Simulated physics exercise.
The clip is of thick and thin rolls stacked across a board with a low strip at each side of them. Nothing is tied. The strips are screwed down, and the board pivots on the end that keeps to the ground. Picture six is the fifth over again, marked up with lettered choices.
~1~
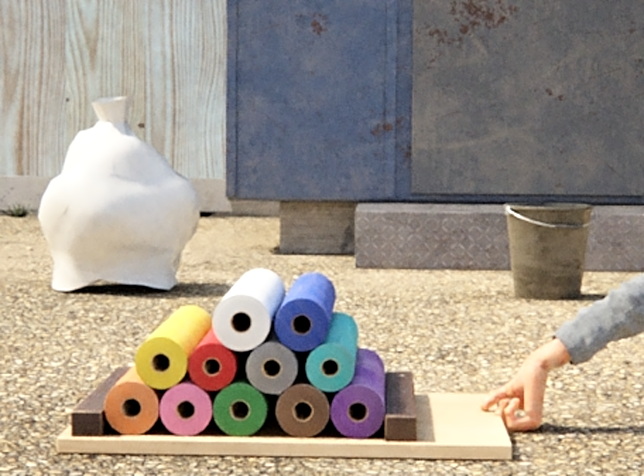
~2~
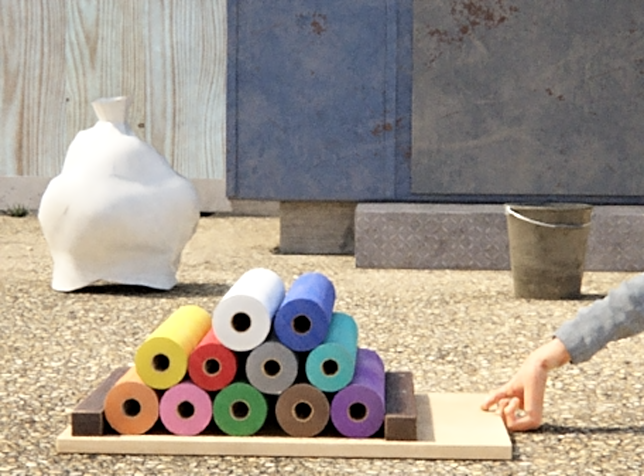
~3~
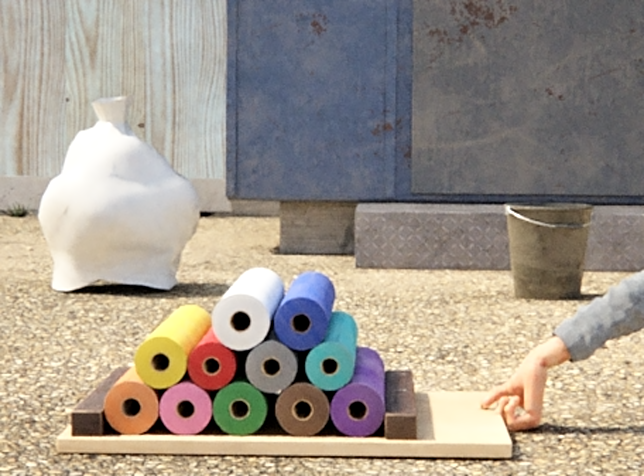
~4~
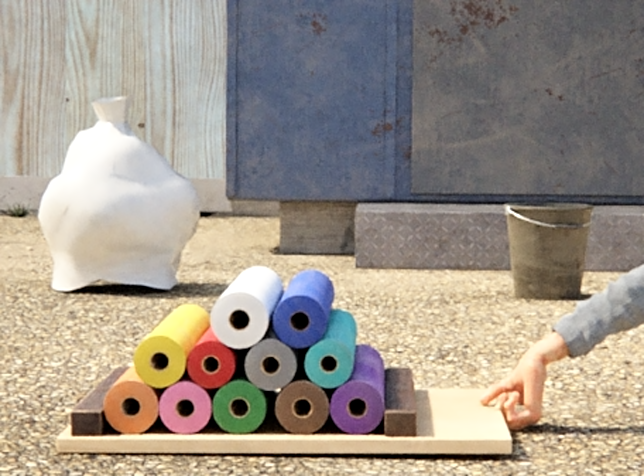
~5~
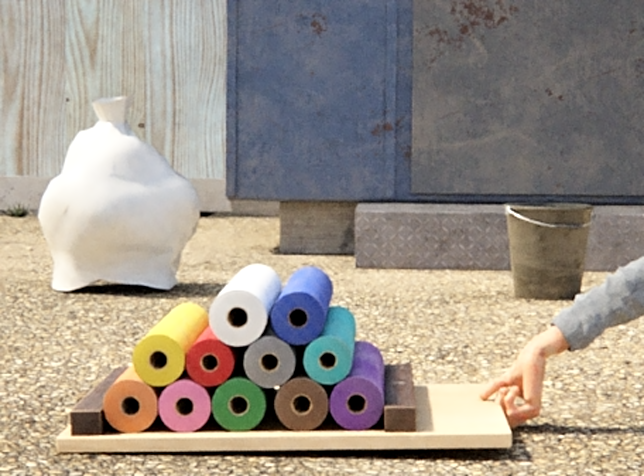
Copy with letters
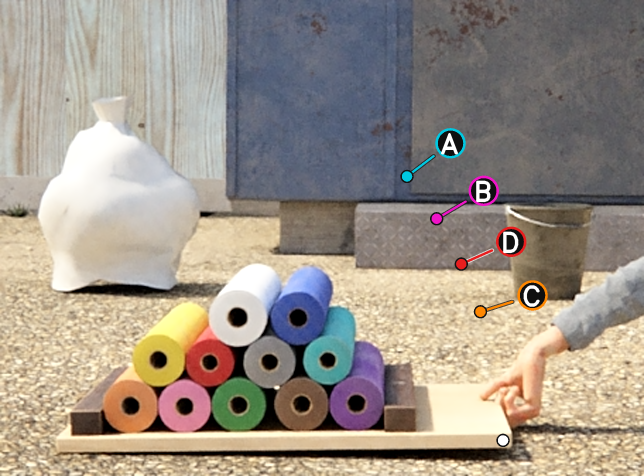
To begin with, colourful rolls sit stacked in three rows on a pale board between two dark strips, while a hand in a grey sleeve touches the board's right end. Then the hand raises that end very slightly, and the rolls tilt a little with it, keeping their arrangement.
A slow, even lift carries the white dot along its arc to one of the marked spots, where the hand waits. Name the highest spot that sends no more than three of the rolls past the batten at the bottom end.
Lift it to D and no more.
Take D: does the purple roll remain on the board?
The purple roll: Yes.
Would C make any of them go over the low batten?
No, at C.
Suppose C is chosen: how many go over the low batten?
The count is none.
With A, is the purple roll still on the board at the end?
Yes, with A.
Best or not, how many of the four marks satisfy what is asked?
Two of them.
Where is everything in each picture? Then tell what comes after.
Board (292, 409); orange roll (132, 408); pink roll (186, 410), in the first frame.
Pink roll (186, 410); green roll (240, 410), in the second frame.
Board (292, 408); purple roll (357, 410); yellow roll (160, 362), in the third frame.
Board (292, 406); orange roll (131, 407); pink roll (185, 408), in the fourth frame.
Board (291, 404); orange roll (131, 406); pink roll (185, 406), in the fifth frame.
On the copy, A at (407, 177); B at (437, 219); C at (480, 312); D at (461, 264); the white dot at (503, 441).
On D. First, board at 16°.
Then, board at 25°.
Finally, board at 25°, one over the low batten (white).
By contrast, A six over the low batten; B six over the low batten; C none over the low batten.
